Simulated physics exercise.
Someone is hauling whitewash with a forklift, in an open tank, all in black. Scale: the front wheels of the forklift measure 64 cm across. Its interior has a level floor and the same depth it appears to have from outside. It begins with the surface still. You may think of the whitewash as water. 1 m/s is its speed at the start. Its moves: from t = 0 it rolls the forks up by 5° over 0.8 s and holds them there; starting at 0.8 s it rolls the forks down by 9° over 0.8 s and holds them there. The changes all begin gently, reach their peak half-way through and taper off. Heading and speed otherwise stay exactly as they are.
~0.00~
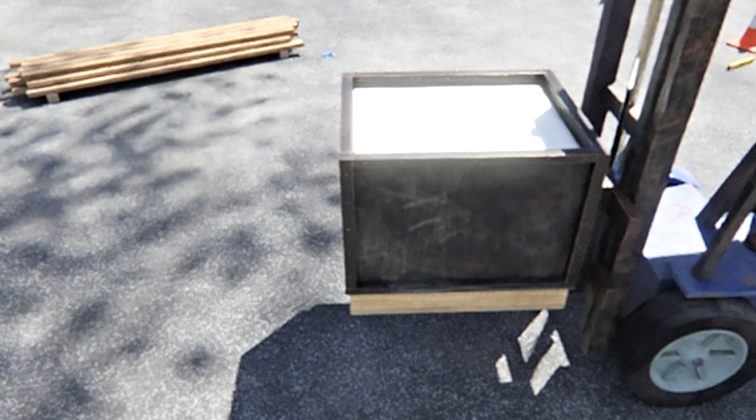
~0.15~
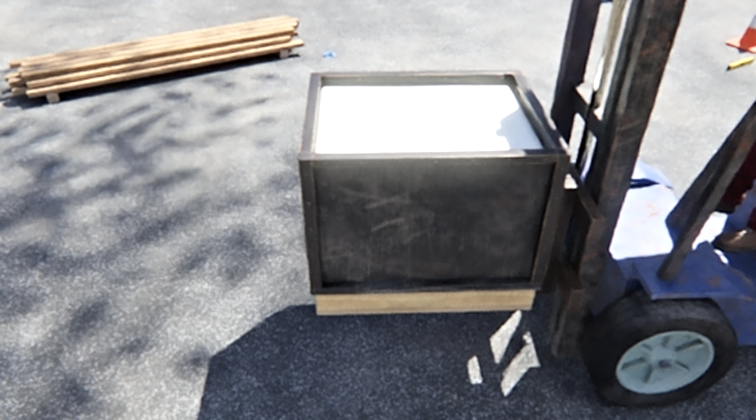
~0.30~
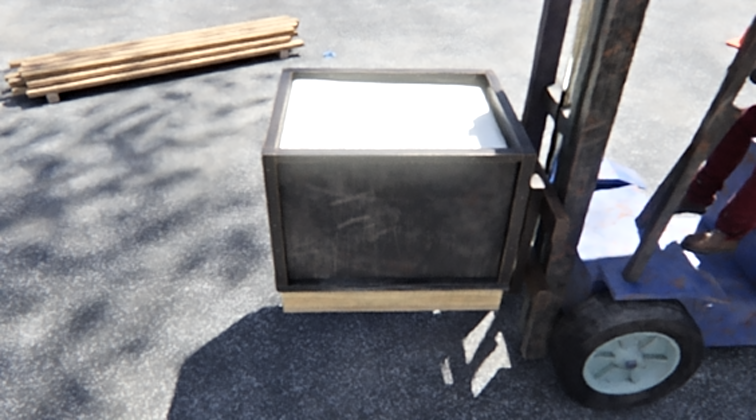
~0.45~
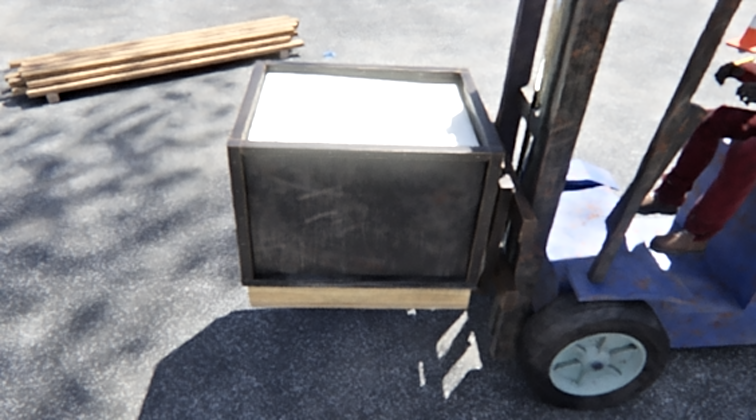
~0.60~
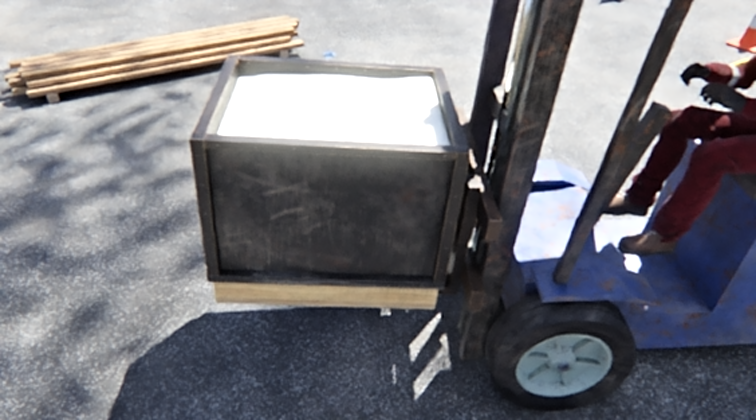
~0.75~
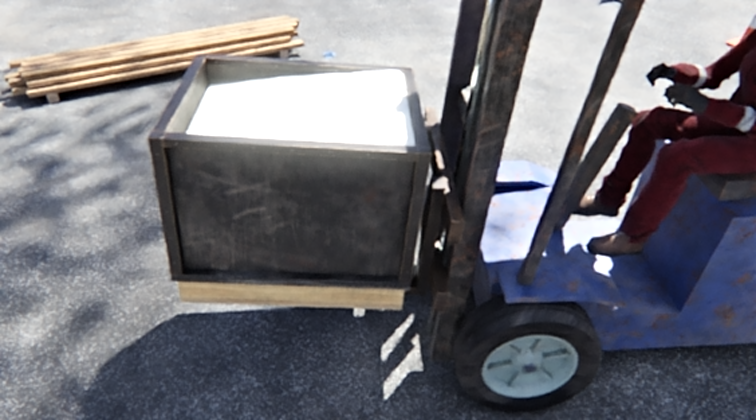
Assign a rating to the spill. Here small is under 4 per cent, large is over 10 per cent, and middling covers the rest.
The spill comes out middling.
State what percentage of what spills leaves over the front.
Fraction of spill: Roughly 60%.
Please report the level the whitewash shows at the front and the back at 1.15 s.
Close to 50 cm at the front end and 66 cm at the back end.
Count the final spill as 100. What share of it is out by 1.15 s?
Some 10 percent has come out by that time.
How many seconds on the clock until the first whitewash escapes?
I'd say close to 1.1 seconds.
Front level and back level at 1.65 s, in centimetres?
Close to 70 cm in front, close to 44 cm behind.
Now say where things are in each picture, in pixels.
In the first frame, level at the front (369, 93); level at the back (530, 90); still flat; the front is on the left, levels are read along the far wall; a wheel hub at (702, 369).
In the second frame, level at the front (337, 93); level at the back (499, 90); still flat.
In the third frame, level at the front (308, 86); level at the back (470, 93); rising 2° towards the front.
In the fourth frame, level at the front (281, 80); level at the back (445, 91); rising 2° towards the front; the tank is 3° nose up.
In the fifth frame, level at the front (253, 82); level at the back (418, 83); rising 3° towards the back; the tank is 5° nose up.
In the sixth frame, level at the front (222, 91); level at the back (388, 76); rising 9° towards the back; a wheel hub at (532, 375); the tank is 5° nose up.
After 1.15 s front 49 cm, middle 58 cm, back 65 cm above the floor; no loss so far.
After 1.65 s front 70 cm, middle 56 cm, back 44 cm above the floor; the loss stands at 2 per cent, over the back.
After 2.15 s front 52 cm, middle 55 cm, back 63 cm above the floor; the loss stands at 4 per cent, over the front and the back.
After 4.59 s the loss stands at 5 per cent, mostly over the front, some over the back, 20 of 372 litres.
